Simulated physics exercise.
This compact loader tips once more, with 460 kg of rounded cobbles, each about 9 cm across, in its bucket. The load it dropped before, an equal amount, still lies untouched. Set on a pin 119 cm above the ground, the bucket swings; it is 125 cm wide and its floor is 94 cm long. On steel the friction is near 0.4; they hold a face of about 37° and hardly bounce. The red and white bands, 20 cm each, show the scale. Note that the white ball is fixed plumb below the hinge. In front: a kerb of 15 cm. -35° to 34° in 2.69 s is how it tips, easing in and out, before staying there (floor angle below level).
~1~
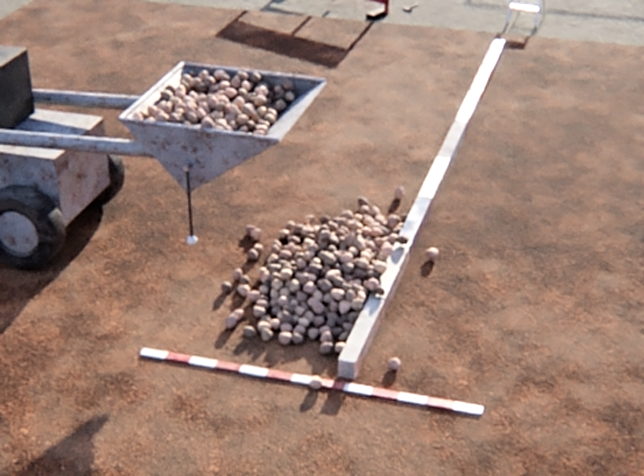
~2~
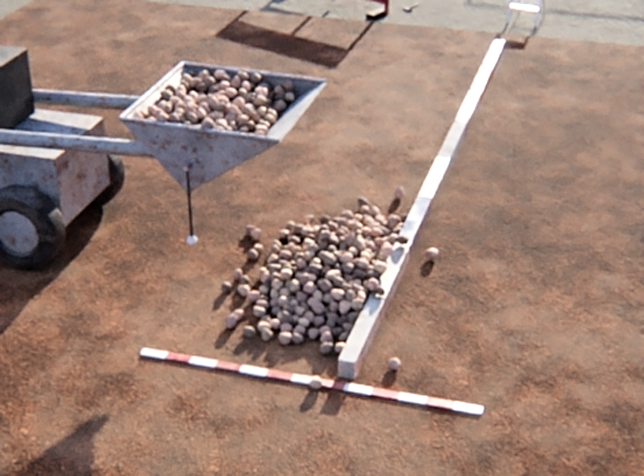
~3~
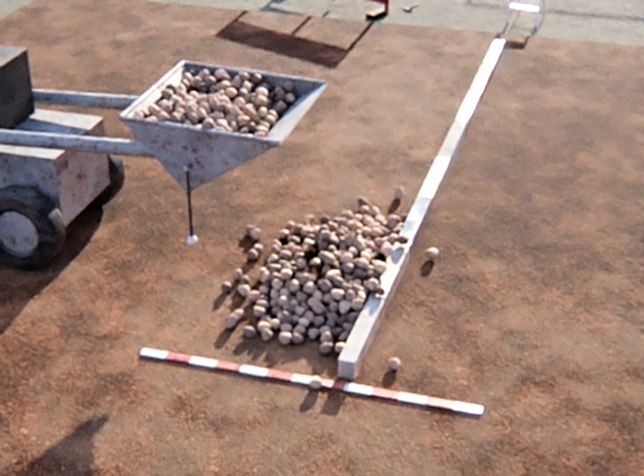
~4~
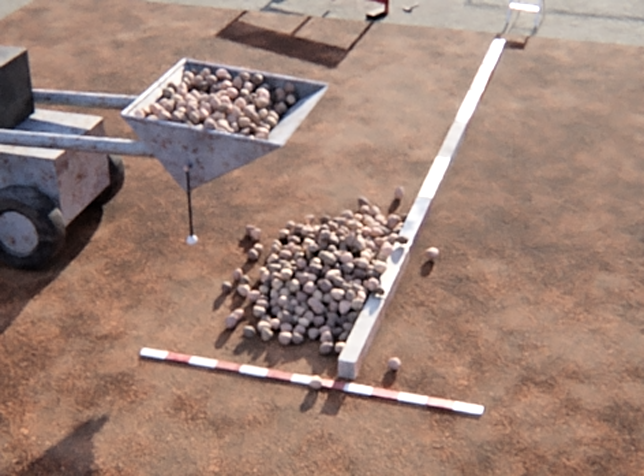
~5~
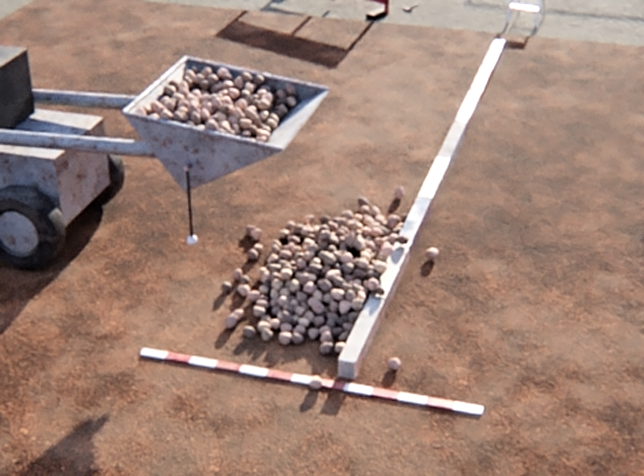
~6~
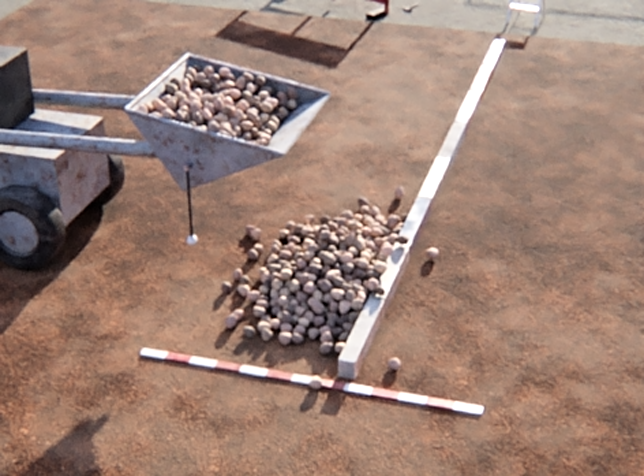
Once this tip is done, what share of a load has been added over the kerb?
About 2 per cent.
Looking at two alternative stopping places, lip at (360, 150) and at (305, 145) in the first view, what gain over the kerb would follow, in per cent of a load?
I'd guess close to 80 per cent first and close to 15 per cent second.
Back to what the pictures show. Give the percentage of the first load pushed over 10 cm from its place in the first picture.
Roughly 10 % of them.
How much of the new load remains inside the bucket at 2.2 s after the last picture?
About 20 percent is still in there.
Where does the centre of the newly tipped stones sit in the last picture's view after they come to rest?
(321, 253).
Then, 1.4 s after the last picture the floor is at 23°; in per cent of one load, 93 in the bucket, 106 on this side of the kerb, 1 over the kerb; the foremost stones are at (392, 275).
Then, 2.2 s after the last picture the floor is at 34°; in per cent of one load, 22 in the bucket, 177 on this side of the kerb, 1 over the kerb; the foremost stones are at (402, 269).
Then, 2.5 s after the last picture the floor is at 34°; in per cent of one load, 2 in the bucket, 197 on this side of the kerb, 2 over the kerb; the foremost stones are at (419, 277).
Then, 5.3 s after the last picture the floor is at 34°; in per cent of one load, 0 in the bucket, 197 on this side of the kerb, 3 over the kerb; the foremost stones are at (446, 278). Net gain over the kerb, 2.
